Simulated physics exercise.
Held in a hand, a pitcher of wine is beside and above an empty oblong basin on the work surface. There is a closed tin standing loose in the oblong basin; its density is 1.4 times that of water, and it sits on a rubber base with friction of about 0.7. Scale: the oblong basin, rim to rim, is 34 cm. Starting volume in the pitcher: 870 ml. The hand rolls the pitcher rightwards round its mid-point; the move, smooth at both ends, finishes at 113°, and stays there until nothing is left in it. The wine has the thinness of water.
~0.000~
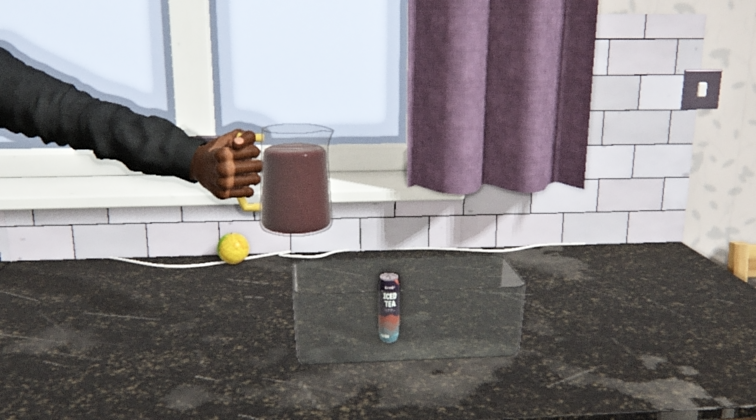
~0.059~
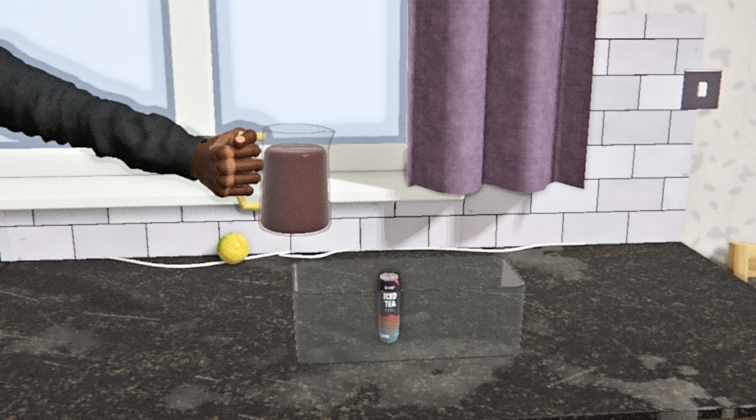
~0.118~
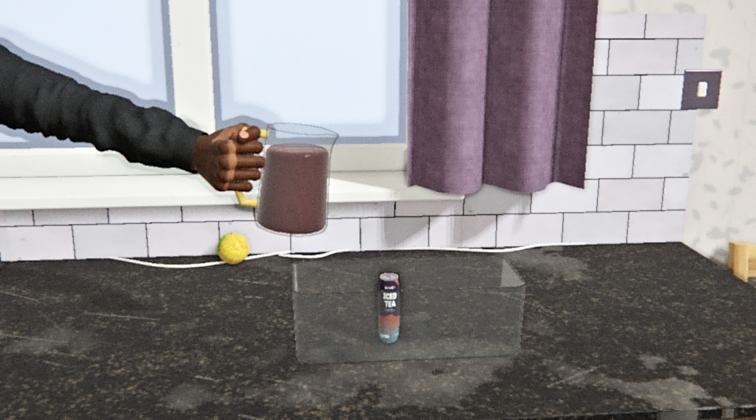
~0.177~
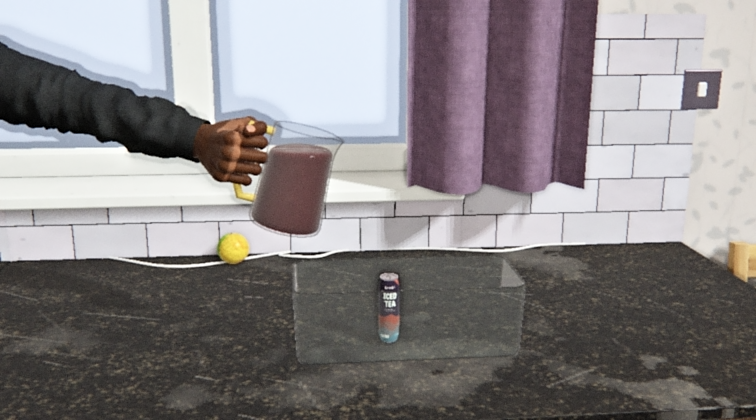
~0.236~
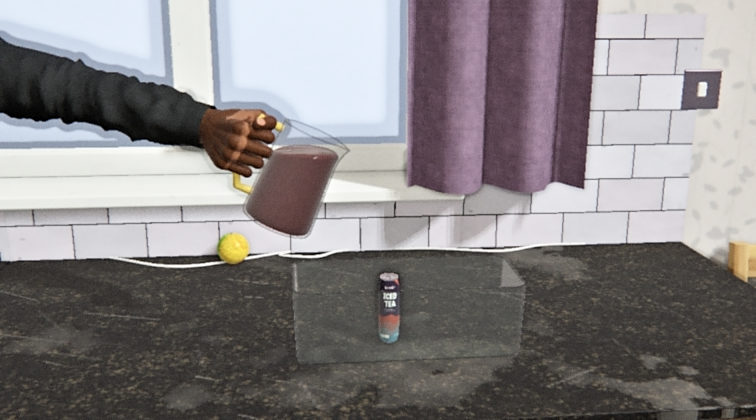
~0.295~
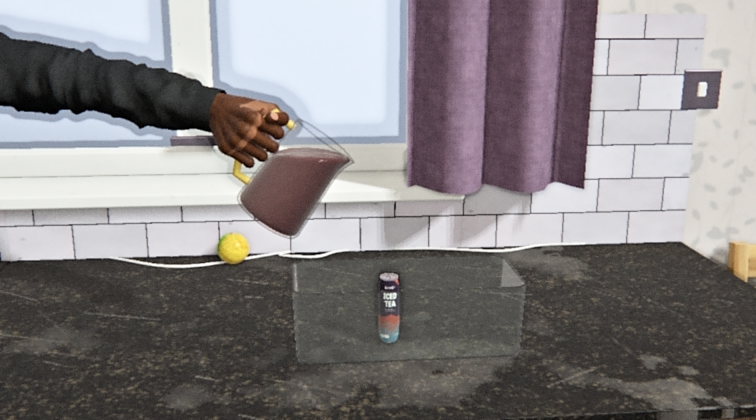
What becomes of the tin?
It goes down.
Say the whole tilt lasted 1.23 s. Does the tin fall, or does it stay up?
In that case the tin overturns.
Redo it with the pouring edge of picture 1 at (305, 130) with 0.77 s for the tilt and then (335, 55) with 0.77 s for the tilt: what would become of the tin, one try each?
Try 1: Tipped over; try 2: Still standing.
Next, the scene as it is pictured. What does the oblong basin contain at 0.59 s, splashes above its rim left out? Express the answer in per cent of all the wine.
Fraction in basin: Approx. 7%.
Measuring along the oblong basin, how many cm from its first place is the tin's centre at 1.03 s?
I'd put it at around 1 centimetres.
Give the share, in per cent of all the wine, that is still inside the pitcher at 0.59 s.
72 %.
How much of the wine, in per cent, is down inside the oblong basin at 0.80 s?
56 %, more or less.
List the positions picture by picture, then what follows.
The first picture shows tilt 0°; pouring edge (334, 129); surface from (263, 149) to (326, 149); the oblong basin's rim runs from (294, 278) to (514, 271); the tin's top is at (389, 279).
The second picture shows tilt 2°; pouring edge (335, 130); surface from (264, 149) to (326, 149).
The third picture shows tilt 6°; pouring edge (339, 134); surface from (266, 149) to (329, 149).
The fourth picture shows tilt 14°; pouring edge (344, 140); surface from (264, 164) to (333, 150).
The fifth picture shows tilt 24°; pouring edge (350, 149); surface from (260, 173) to (339, 152).
The sixth picture shows tilt 36°; pouring edge (355, 161); surface from (254, 173) to (350, 156).
After 0.59 s the tilt is 98° and 72 per cent is still to pour; the tin stands where it began.
After 0.80 s the tilt is 113° and 23 per cent is still to pour; the tin stands where it began.
After 1.03 s the tilt is 113° and 3 per cent is still to pour; the tin leans 8°.
After 1.27 s the tilt is 113° and 0 per cent is still to pour; the tin lies on its side.
In the end the tin lies on its side.
